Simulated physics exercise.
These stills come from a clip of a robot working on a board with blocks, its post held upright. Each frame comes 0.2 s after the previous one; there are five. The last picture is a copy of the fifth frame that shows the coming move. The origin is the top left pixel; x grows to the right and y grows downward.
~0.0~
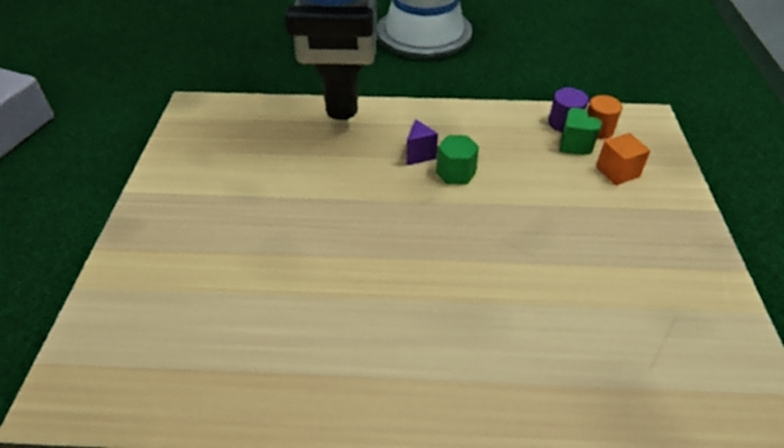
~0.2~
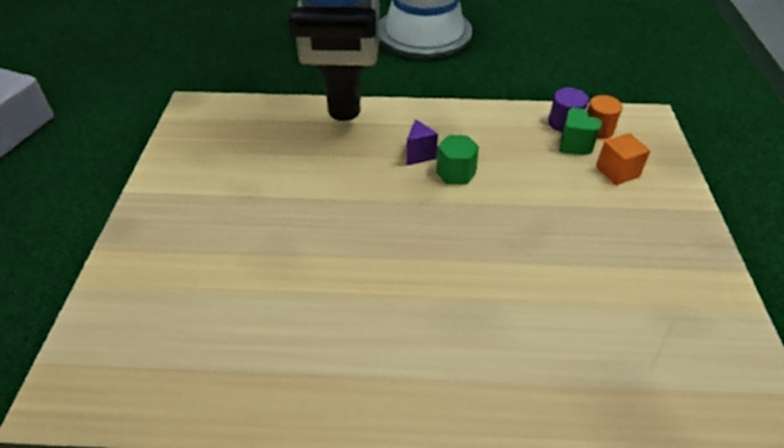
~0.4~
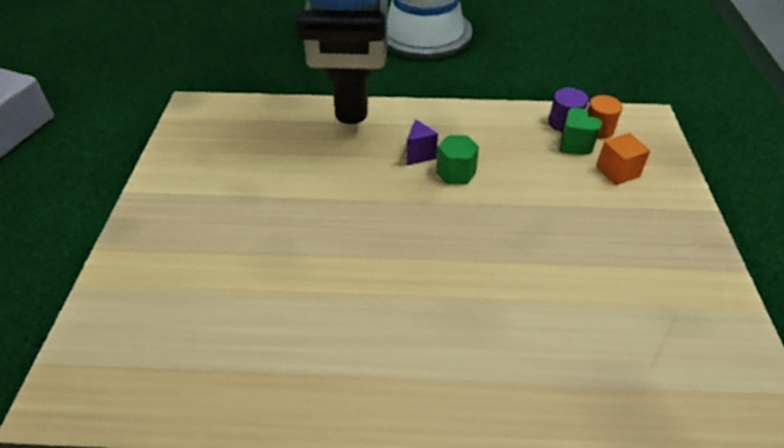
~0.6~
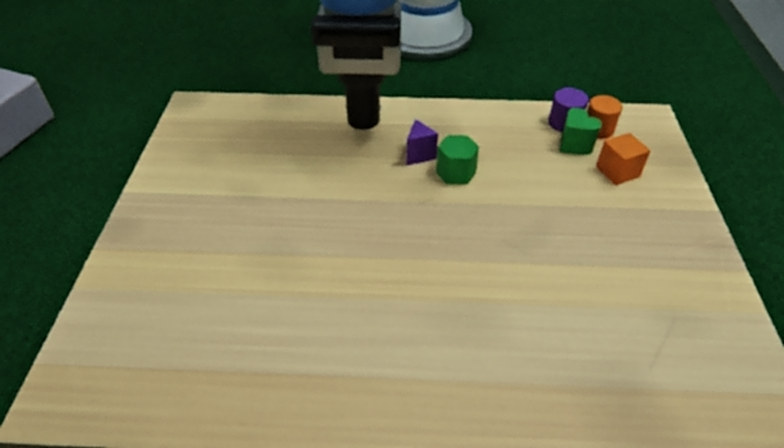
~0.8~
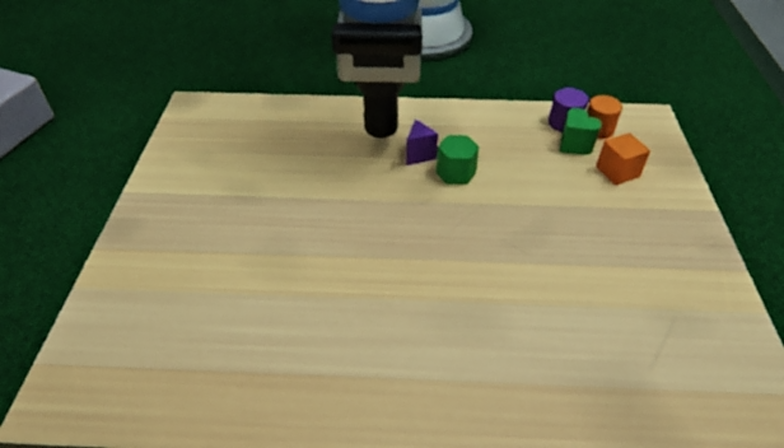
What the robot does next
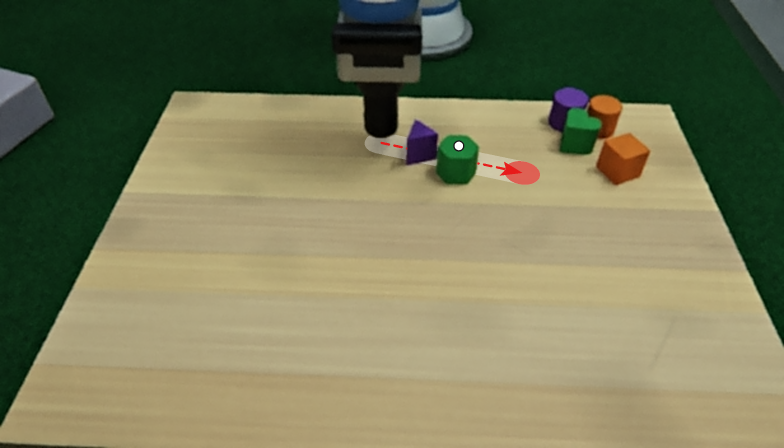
A robot arm with a dark post pointing down moves over the far edge of a pale wooden board on a green surface, seen from above and in front by a still camera. A purple triangular piece and a green six-sided block sit near the centre, with a purple cylinder, orange cylinder, green heart and orange cube at right. The post creeps, then slides right and slightly nearer, beside the purple triangular piece, while every block stays still.
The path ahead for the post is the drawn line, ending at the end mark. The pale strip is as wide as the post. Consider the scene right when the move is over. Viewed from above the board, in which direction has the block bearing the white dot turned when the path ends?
It rotates counterclockwise.
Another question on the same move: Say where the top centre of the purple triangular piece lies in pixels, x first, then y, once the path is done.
The purple triangular piece ends near (460, 152).
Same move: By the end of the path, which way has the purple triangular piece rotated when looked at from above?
It makes a clockwise turn.
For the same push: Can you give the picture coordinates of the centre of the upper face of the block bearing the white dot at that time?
It is at (487, 164).
The line goes straight from (381, 143) to (522, 173); the dot is on the green six-sided block.
One third of the way, post (429, 139); purple triangular piece (449, 140), turned 50° clockwise; green six-sided block (477, 156), turned 15° anticlockwise.
Two thirds of the way, post (476, 148); purple triangular piece (460, 152), turned 90° clockwise; green six-sided block (487, 164), turned 45° anticlockwise.
At the end, post (525, 158); purple triangular piece (460, 152), turned 90° clockwise; green six-sided block (487, 164), turned 45° anticlockwise; green heart unmoved.
